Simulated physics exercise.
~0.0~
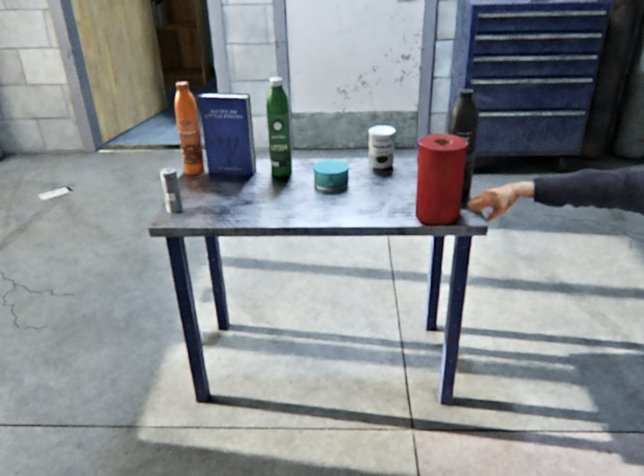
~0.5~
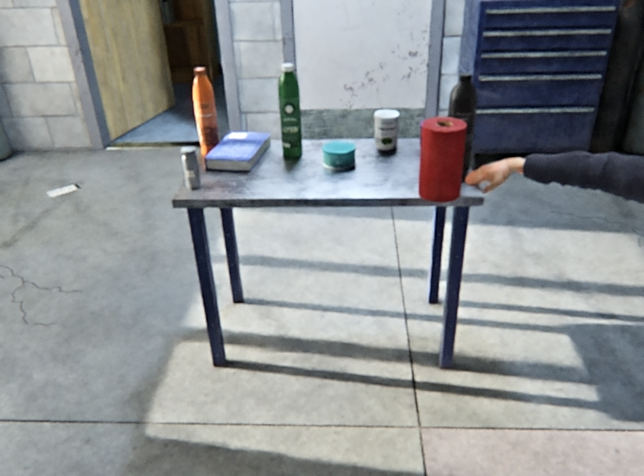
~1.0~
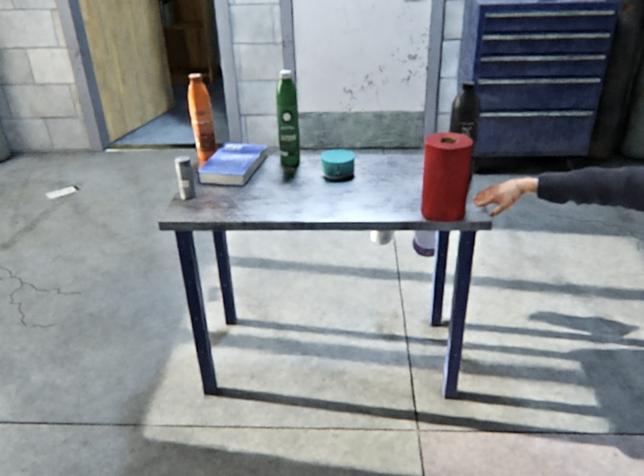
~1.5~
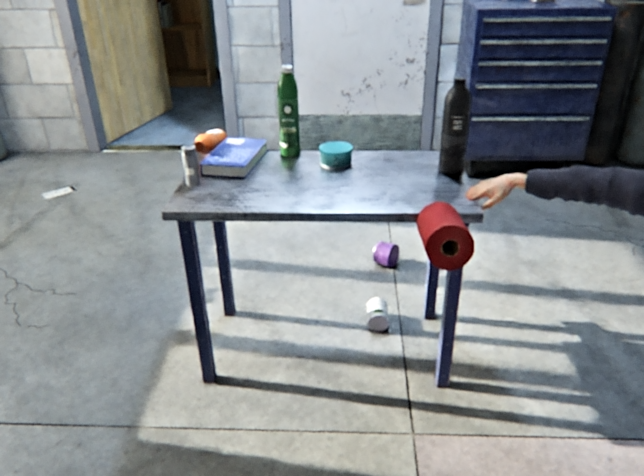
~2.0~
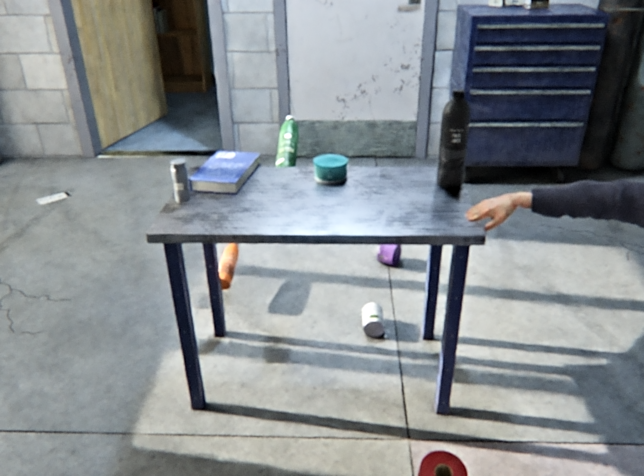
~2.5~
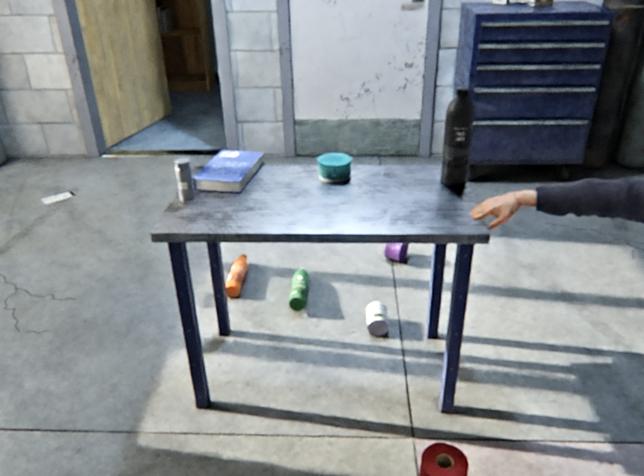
Garage with a hand at a jerking table, its blue book toppling, bottles, tubs and red roll falling, black bottle still standing.
